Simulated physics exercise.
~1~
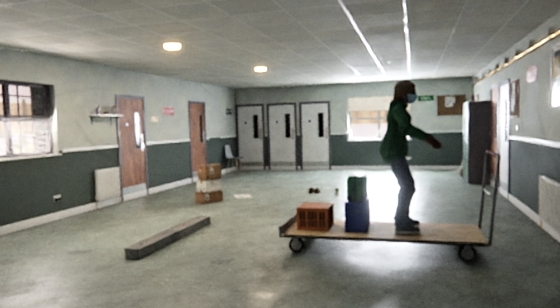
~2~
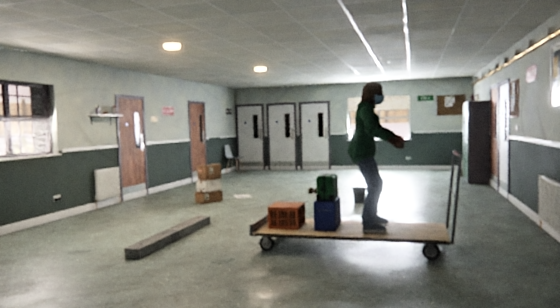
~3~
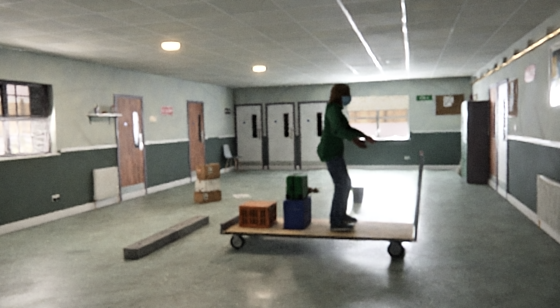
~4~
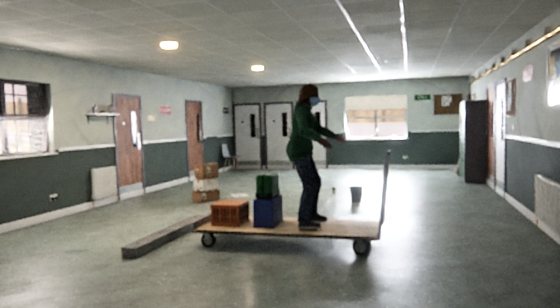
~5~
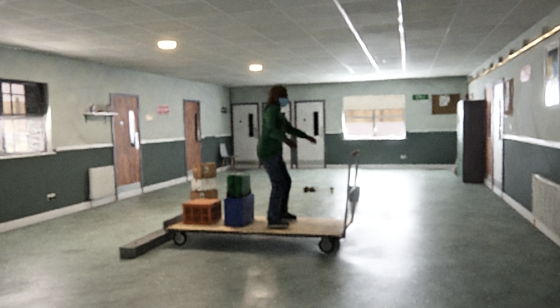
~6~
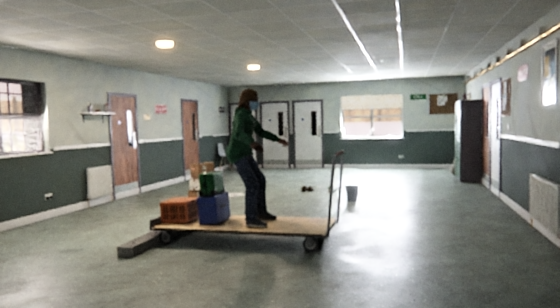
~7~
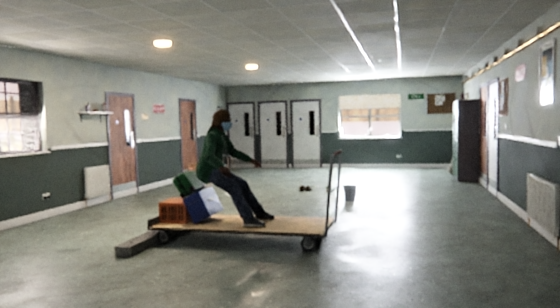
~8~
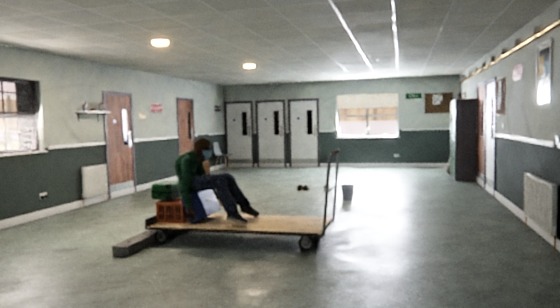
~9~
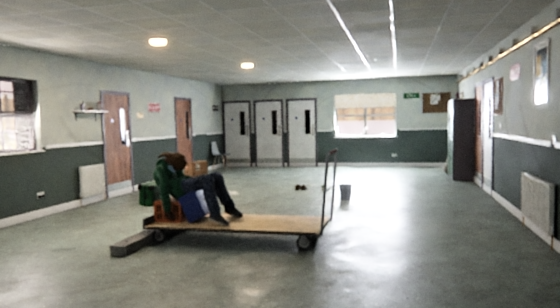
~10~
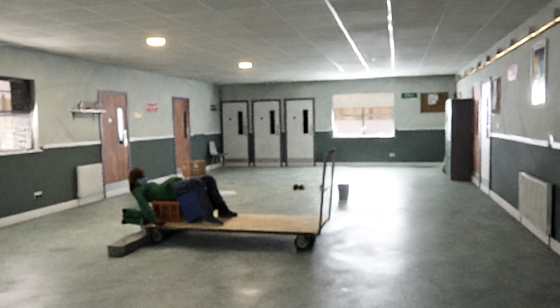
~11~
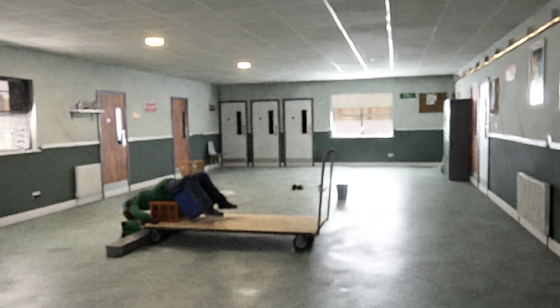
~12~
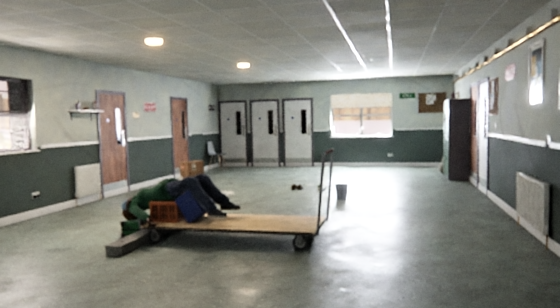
Masked figure in green riding a flat trolley left into a kerb, toppling backward over crates and ending slumped at the front edge.
